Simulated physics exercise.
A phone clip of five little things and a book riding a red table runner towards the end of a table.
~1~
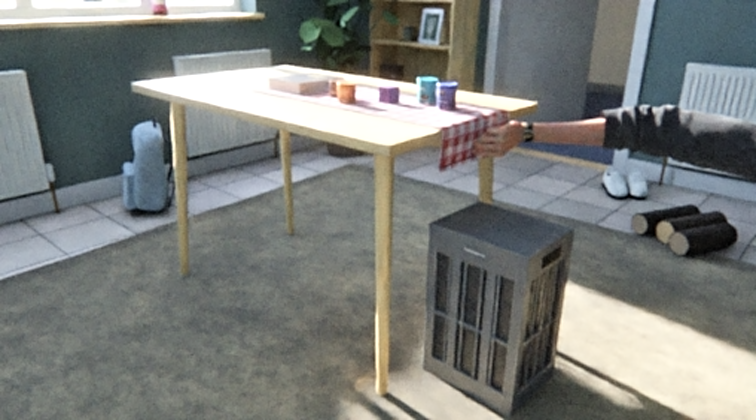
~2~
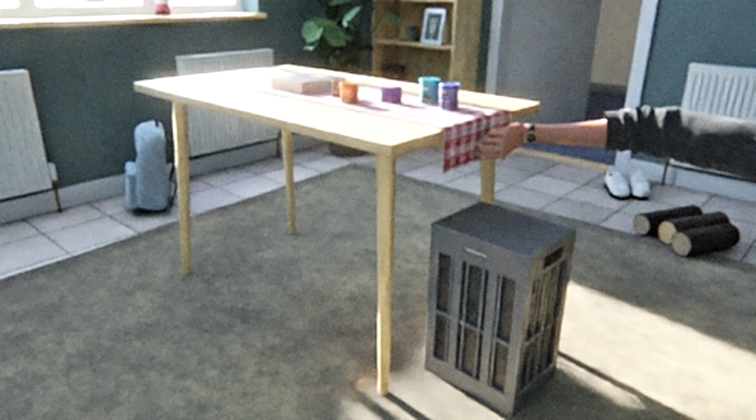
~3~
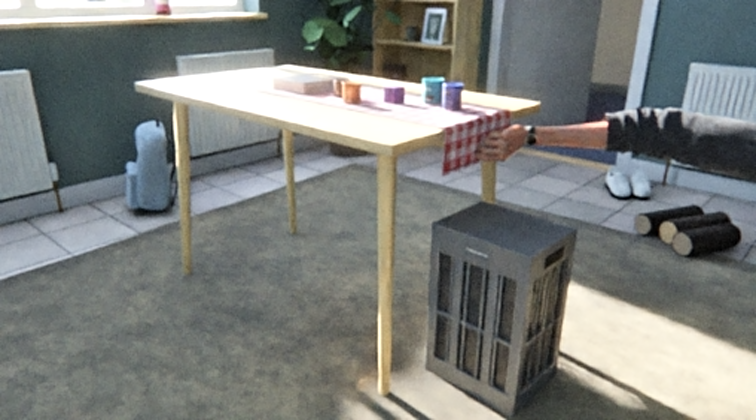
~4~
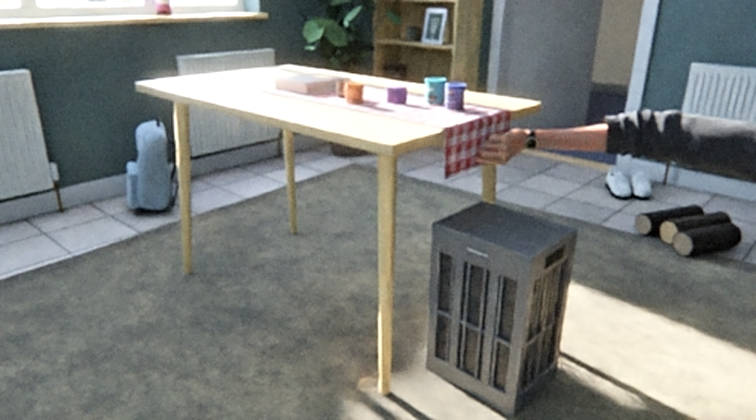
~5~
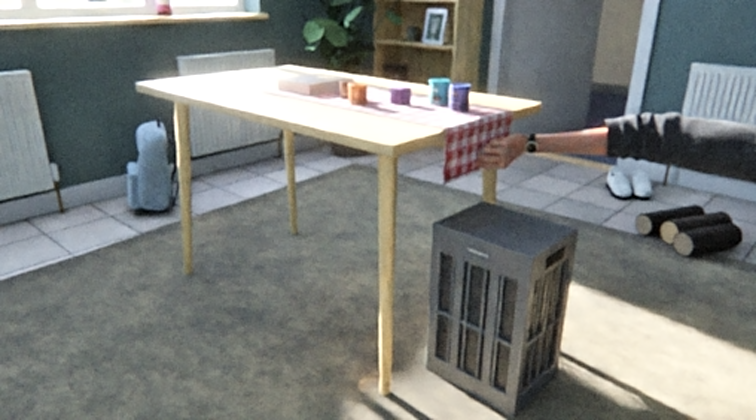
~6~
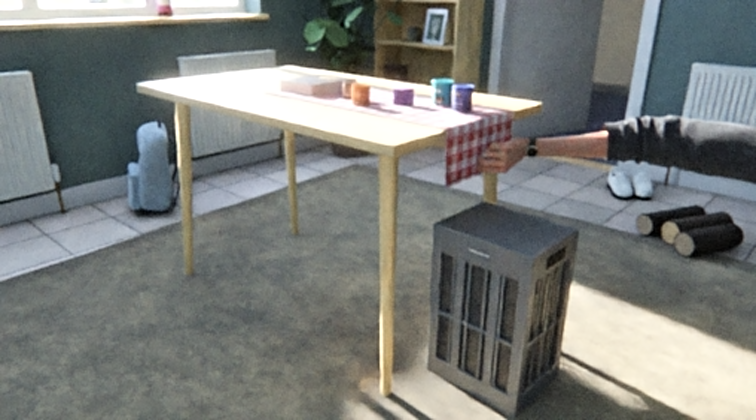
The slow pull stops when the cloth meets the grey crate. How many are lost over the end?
The count of fallen things is one.
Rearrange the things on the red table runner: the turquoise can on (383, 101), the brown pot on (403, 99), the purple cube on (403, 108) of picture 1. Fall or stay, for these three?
The turquoise can survives, the brown pot stays on, the purple cube holds on.
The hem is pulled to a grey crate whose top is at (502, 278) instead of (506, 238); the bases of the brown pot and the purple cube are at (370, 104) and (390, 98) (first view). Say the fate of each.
The brown pot does not fall, the purple cube survives.
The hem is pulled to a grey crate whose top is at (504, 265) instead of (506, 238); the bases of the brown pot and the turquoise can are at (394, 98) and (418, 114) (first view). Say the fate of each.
The brown pot keeps its place on top, the turquoise can falls.
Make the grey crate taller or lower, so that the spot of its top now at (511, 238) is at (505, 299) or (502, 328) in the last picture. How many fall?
Over the edge go 3 and 4.
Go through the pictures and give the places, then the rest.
The first picture shows hem (440, 173); blue can (448, 84); turquoise can (428, 79); purple cube (389, 86); orange pot (347, 83); brown pot (338, 80); top of the crate (506, 238).
The second picture shows hem (443, 174); blue can (450, 84).
The third picture shows hem (441, 176); turquoise can (433, 79).
The fourth picture shows hem (444, 180); purple cube (397, 86); top of the crate (509, 238).
The fifth picture shows hem (443, 184); orange pot (358, 84).
The sixth picture shows hem (446, 189); blue can (464, 86); turquoise can (443, 81); purple cube (404, 88); orange pot (361, 85); brown pot (352, 82).
Soon after, hem on the crate; all still up.
Then, hem on the crate; blue can gone.
At rest, hem on the crate; blue can gone. It carries off one.
